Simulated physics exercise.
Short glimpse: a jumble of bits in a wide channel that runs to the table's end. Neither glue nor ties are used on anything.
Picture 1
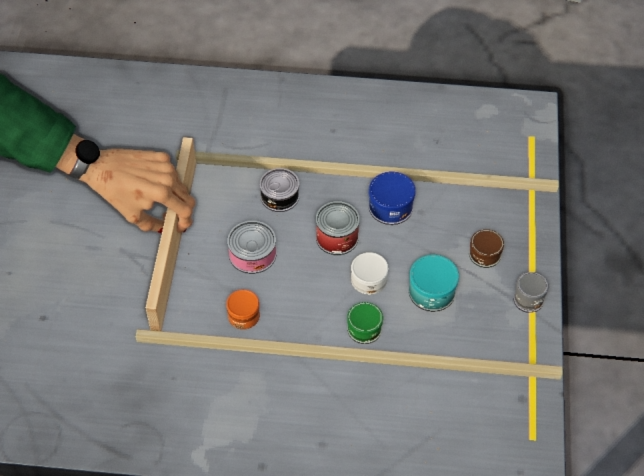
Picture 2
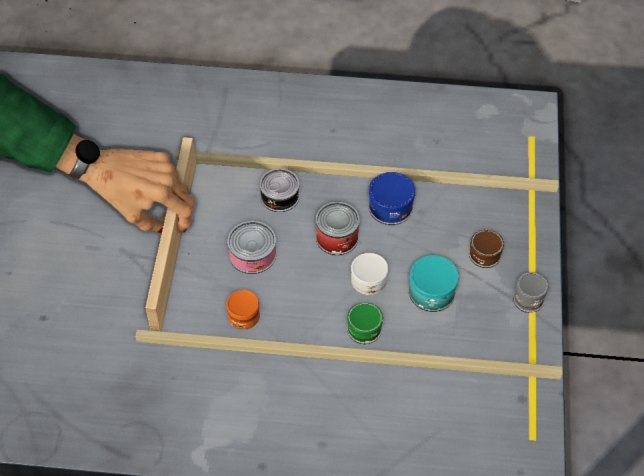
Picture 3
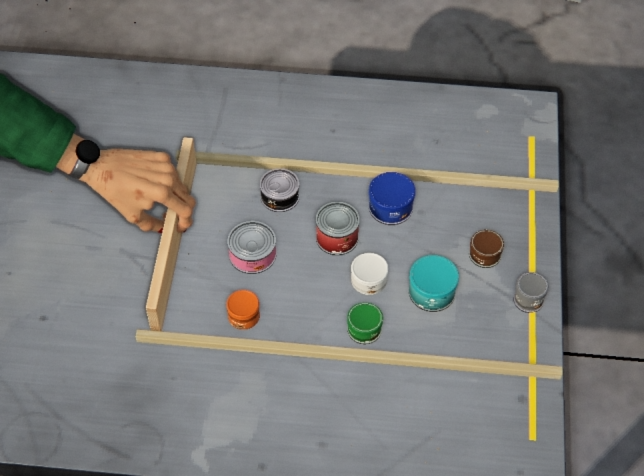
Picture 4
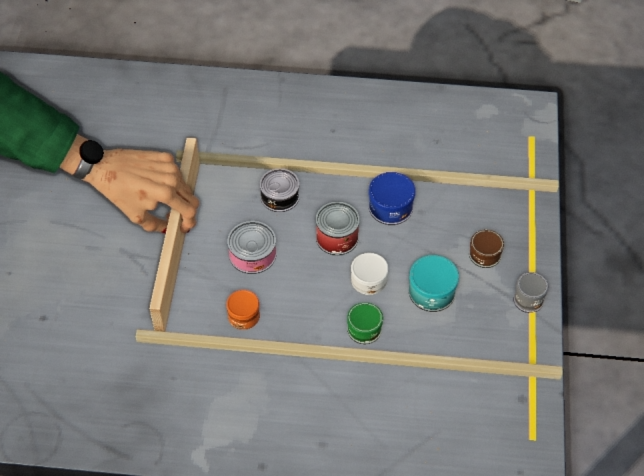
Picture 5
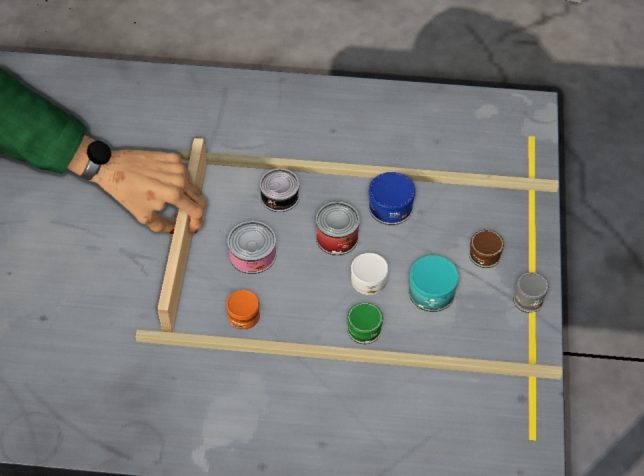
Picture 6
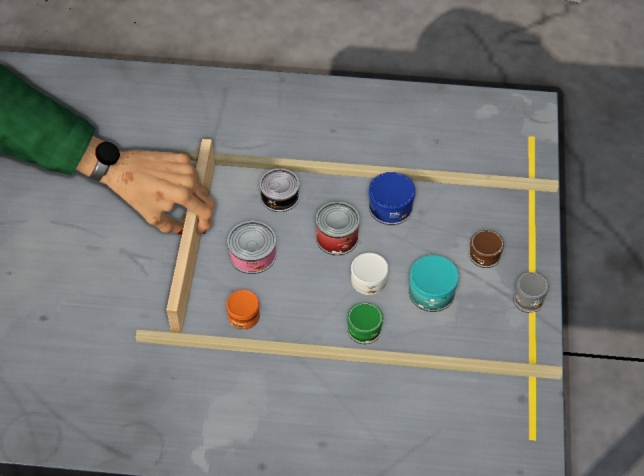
A hand in a green sleeve and dark watch stays still at first, then slides a wooden board slightly right between two wooden strips, while the scattered coloured tins and pots ahead of it, near a yellow tape line, remain motionless.
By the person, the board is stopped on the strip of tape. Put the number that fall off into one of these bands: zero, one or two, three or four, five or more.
That is five or more.
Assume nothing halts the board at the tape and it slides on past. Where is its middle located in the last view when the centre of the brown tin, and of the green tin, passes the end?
Near (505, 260) in the first case, near (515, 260) in the other.
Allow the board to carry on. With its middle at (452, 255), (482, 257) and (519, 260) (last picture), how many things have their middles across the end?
First 0, then 1, then 5.
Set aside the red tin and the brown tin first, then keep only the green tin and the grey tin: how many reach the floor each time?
First 4, then 3.
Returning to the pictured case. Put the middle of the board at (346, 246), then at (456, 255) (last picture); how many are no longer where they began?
The first count is 8, and then it's 10.
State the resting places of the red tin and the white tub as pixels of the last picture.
Near (555, 236) and (552, 316).
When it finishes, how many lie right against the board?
5 in contact.
Early on, none off yet; grey tin at rest near (531, 293); brown tin at rest near (486, 249); turquoise tin at rest near (435, 284).
Finally, the number that fall off is five or more; lost, green tin, blue pot, turquoise tin, brown tin and grey tin.
